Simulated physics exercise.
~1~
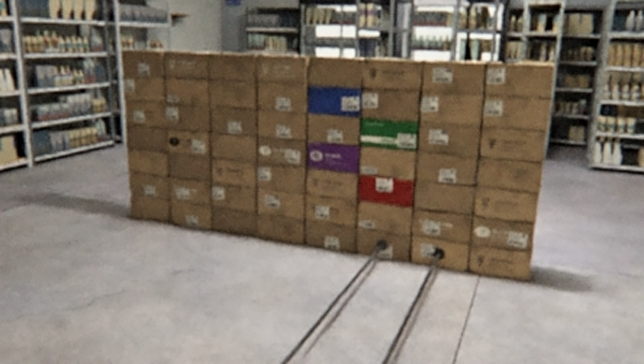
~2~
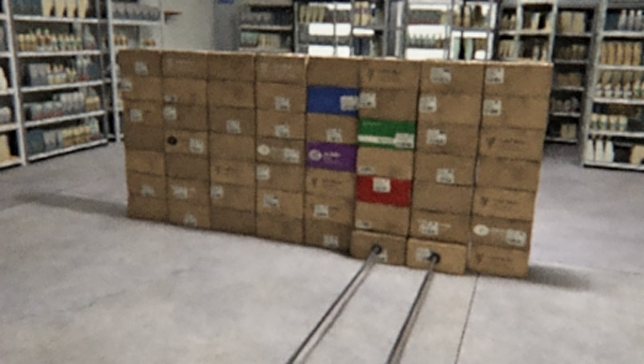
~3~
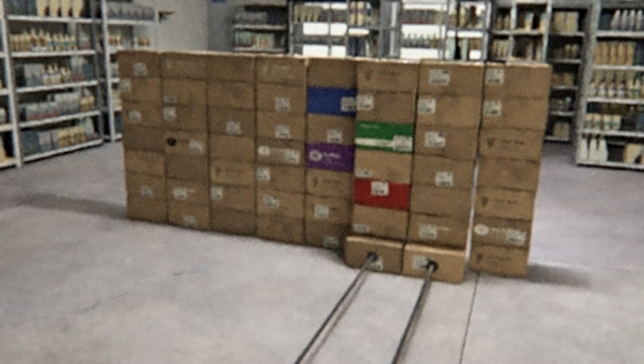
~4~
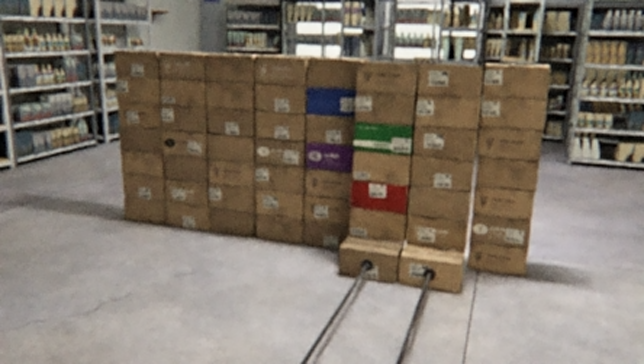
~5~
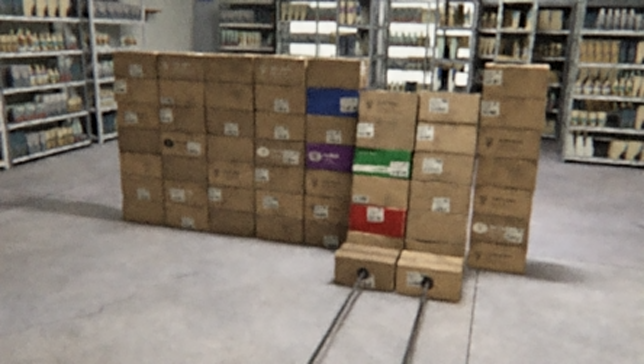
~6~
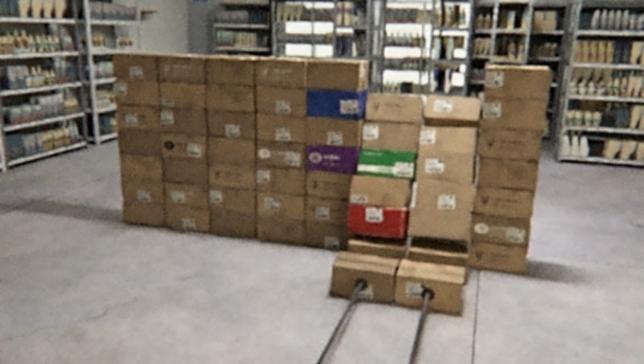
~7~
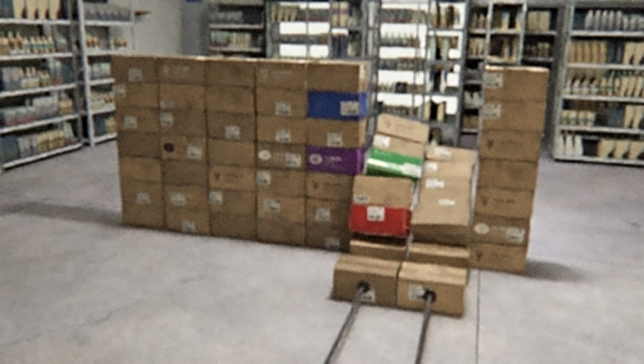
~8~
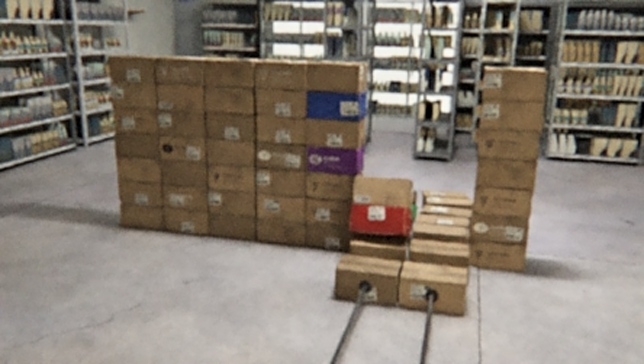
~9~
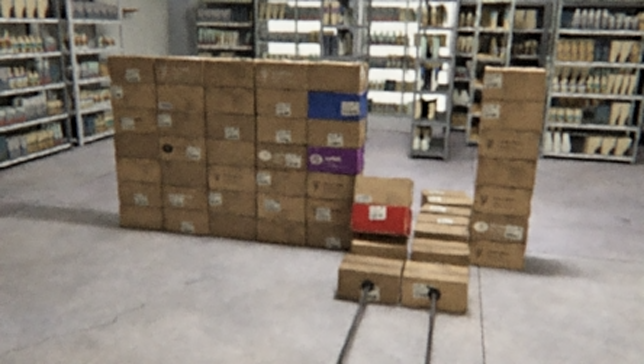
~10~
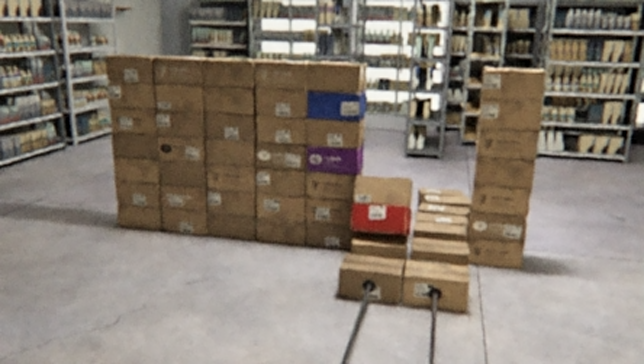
In a storeroom lined with shelves of bottles, seen from the front by a slightly drifting camera, a wall of brown boxes stands on a grey floor. Blue, purple, green and red boxes mark its right half. Two dark rods draw a neighbouring pair of boxes out of the bottom row, towards the viewer. The two columns above sink, then tilt and break apart, the green box tumbling away behind. The rods stop with the pair clear. A gap remains, the red box tilted on a low pile, while blue and purple stay put and the right-hand column stands alone.
